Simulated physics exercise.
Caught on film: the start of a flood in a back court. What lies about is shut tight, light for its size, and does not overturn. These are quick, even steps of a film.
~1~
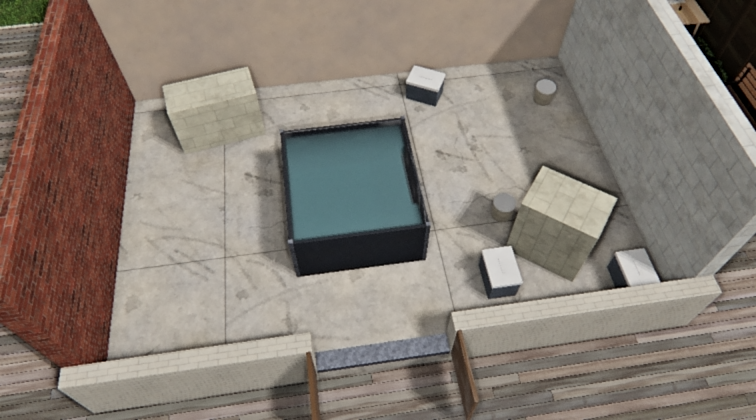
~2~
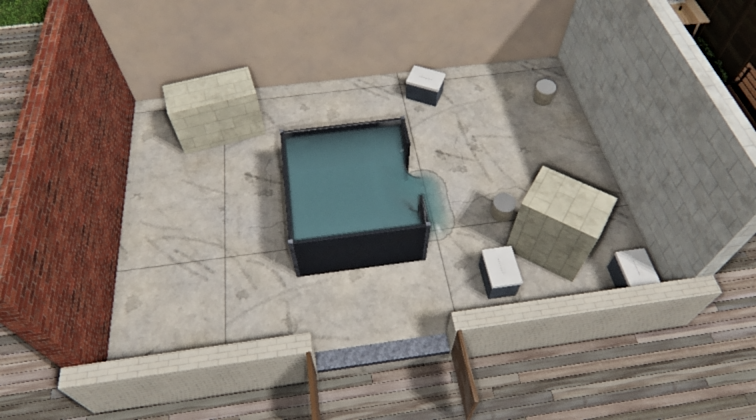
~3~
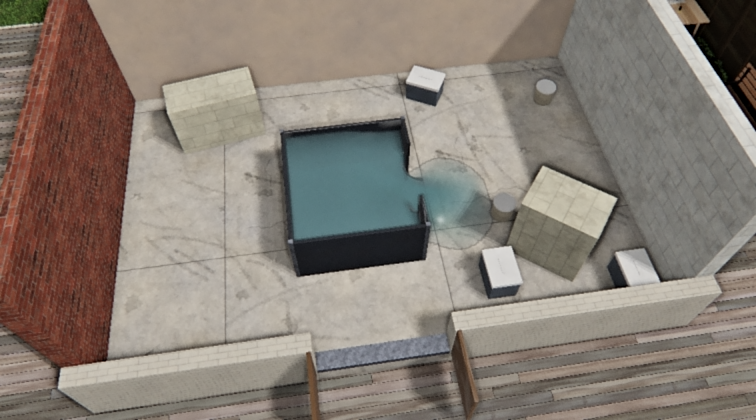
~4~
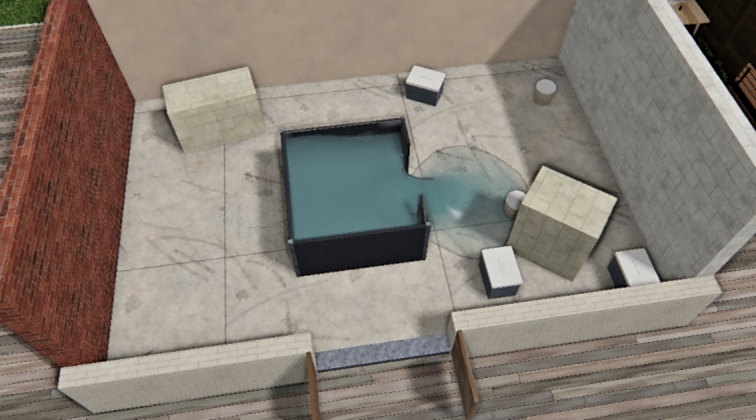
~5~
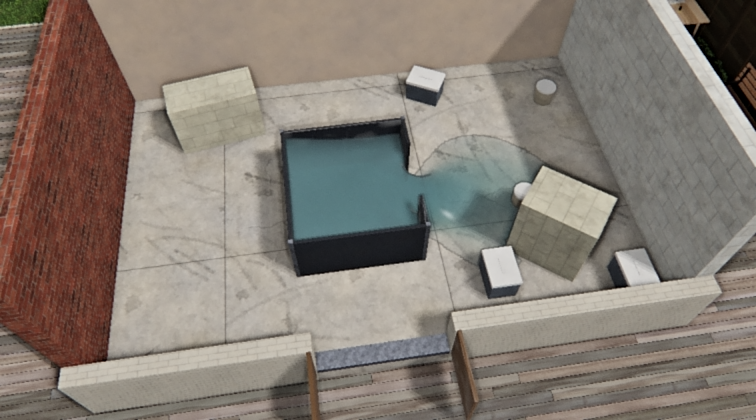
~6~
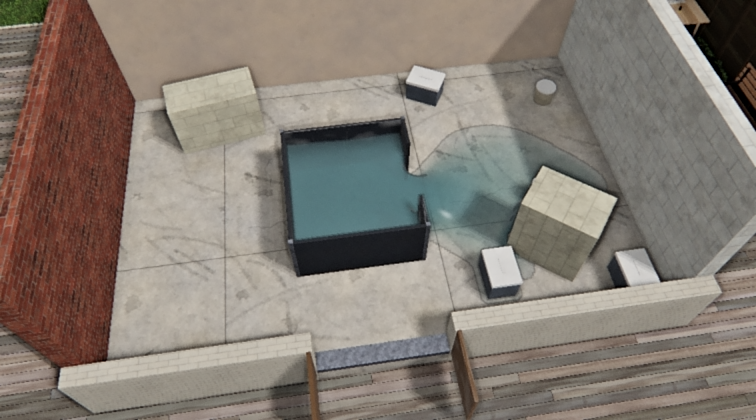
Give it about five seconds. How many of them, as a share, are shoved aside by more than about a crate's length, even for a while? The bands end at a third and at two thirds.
Share: Two thirds or more.
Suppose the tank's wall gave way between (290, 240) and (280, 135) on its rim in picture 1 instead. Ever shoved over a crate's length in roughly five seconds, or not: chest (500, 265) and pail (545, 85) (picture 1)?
In turn: Swept aside, no.
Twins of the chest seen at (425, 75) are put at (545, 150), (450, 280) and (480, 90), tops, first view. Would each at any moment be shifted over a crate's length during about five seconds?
As listed: Pushed that far, moved that far, yes.
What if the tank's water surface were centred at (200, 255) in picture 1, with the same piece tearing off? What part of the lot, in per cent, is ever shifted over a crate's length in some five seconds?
Close to 80 %.
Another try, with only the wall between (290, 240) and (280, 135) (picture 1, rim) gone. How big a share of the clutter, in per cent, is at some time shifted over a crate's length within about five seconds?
About 60 per cent.
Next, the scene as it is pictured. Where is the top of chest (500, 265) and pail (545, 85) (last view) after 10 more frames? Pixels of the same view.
Near (466, 286) and (551, 39).
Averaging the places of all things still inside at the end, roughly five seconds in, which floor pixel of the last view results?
Near (411, 221).
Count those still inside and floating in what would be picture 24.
3 of them.
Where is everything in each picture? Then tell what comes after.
In the first picture, a pail at (505, 202) rests on the ground; a chest at (502, 266) rests on the ground; 0 of 5 have shifted.
In the second picture, a pail at (505, 202), on the bottom; a chest at (502, 266) rests on the ground; 0 of 5 have shifted.
In the third picture, a pail at (505, 202) rests on the ground; a chest at (502, 266) rests on the ground; 0 of 5 have shifted.
In the fourth picture, a pail at (518, 200) rests on the ground, close to its start; a chest at (502, 266), on the bottom; 1 of 5 have shifted.
In the fifth picture, a pail at (526, 192) floats, a stride from its start; a chest at (502, 266), on the bottom; 1 of 5 have shifted.
In the sixth picture, a pail is out of sight; a chest at (502, 266) rests on the ground; 1 of 5 have shifted.
A moment on, 1 of 5 are well off their spots; 1 afloat.
Next, 3 of 5 are well off their spots; 3 afloat.
Later, 4 of 5 are well off their spots; 3 afloat.
In the end, 5 of 5 are well off their spots, and 5 have been at some point; 3 afloat.
